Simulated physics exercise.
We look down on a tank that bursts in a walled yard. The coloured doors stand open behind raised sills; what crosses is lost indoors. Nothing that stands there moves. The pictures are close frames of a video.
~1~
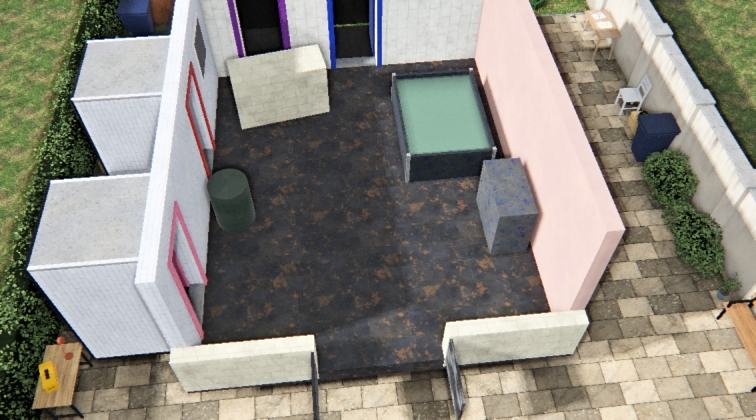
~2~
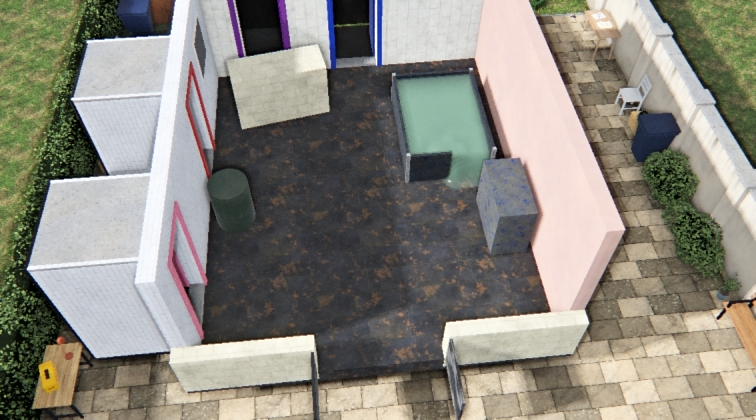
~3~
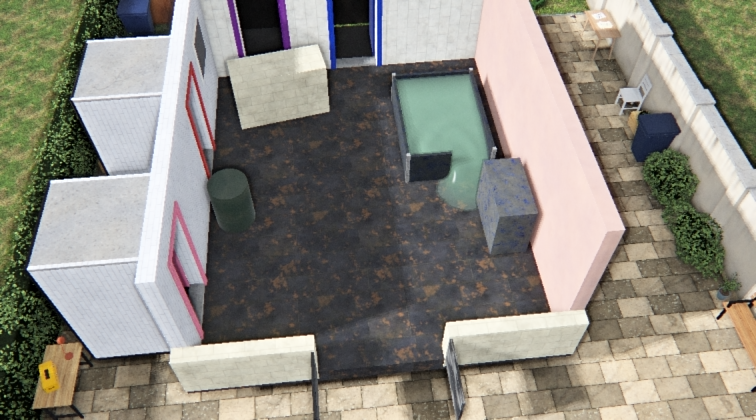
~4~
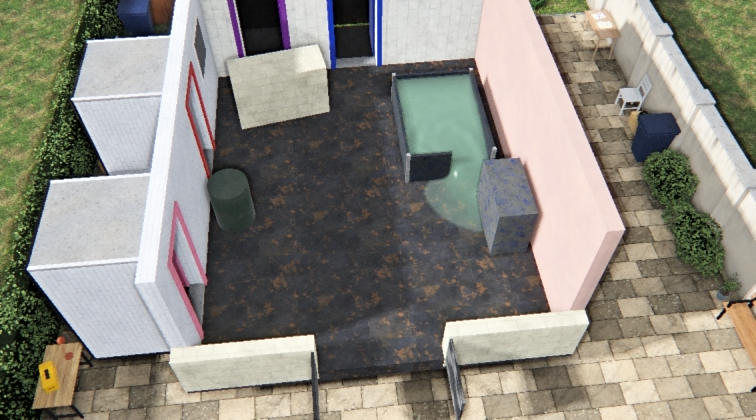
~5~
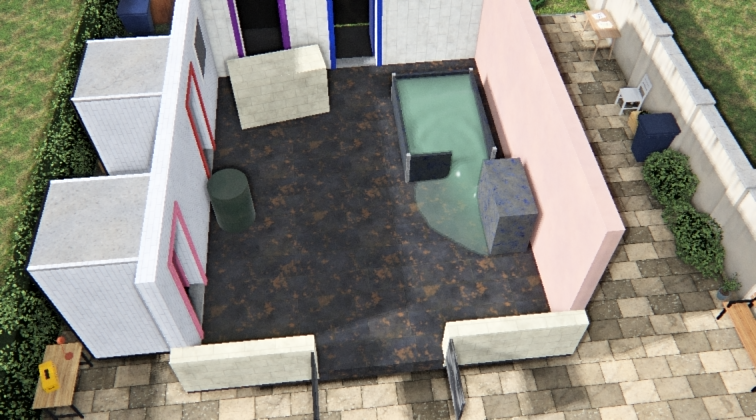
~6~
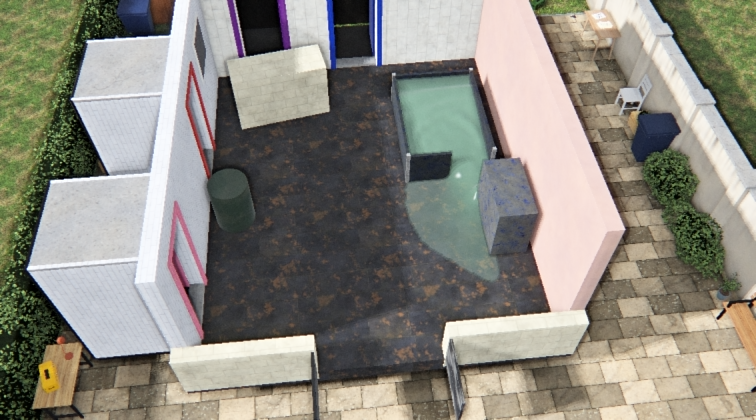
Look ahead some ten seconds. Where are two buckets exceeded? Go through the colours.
The blue door holds within the limit; the purple door holds within the limit; the pink door holds within the limit; the red door holds within the limit.
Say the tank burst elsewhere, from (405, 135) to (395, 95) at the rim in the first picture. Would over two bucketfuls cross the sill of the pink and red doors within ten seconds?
One by one: The pink one takes less, the red one floods.
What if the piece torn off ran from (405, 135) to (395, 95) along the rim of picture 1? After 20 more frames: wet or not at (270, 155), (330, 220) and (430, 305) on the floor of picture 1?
In turn: Wet, wet, clear.
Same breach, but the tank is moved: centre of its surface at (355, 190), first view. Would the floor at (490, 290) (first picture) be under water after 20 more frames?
Answer: Wet.
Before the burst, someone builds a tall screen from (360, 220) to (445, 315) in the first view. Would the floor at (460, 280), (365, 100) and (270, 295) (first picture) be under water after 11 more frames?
One after the other: Covered, free of water, no water.
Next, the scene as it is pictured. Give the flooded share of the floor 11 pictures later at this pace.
About 35 per cent.
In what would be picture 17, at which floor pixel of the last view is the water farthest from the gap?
Around (338, 355).
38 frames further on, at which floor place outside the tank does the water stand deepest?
Close to (490, 198).
A moment on, water covers 20 % of the floor; the blue door not reached, the purple door not reached, the pink door not reached, the red door not reached.
Next, water covers 35 % of the floor; the blue door not reached, the purple door not reached, the pink door not reached, the red door not reached.
Then, water covers 55 % of the floor; the blue door wet at the sill, nothing in, the purple door not reached, the pink door not reached, the red door not reached.
Later, water covers 70 % of the floor; the blue door wet at the sill, nothing in, the purple door wet at the sill, nothing in, the pink door wet at the sill, nothing in, the red door not reached.
In the end, water covers 85 % of the floor; the blue door wet at the sill, nothing in, the purple door wet at the sill, nothing in, the pink door wet at the sill, nothing in, the red door wet at the sill, nothing in.
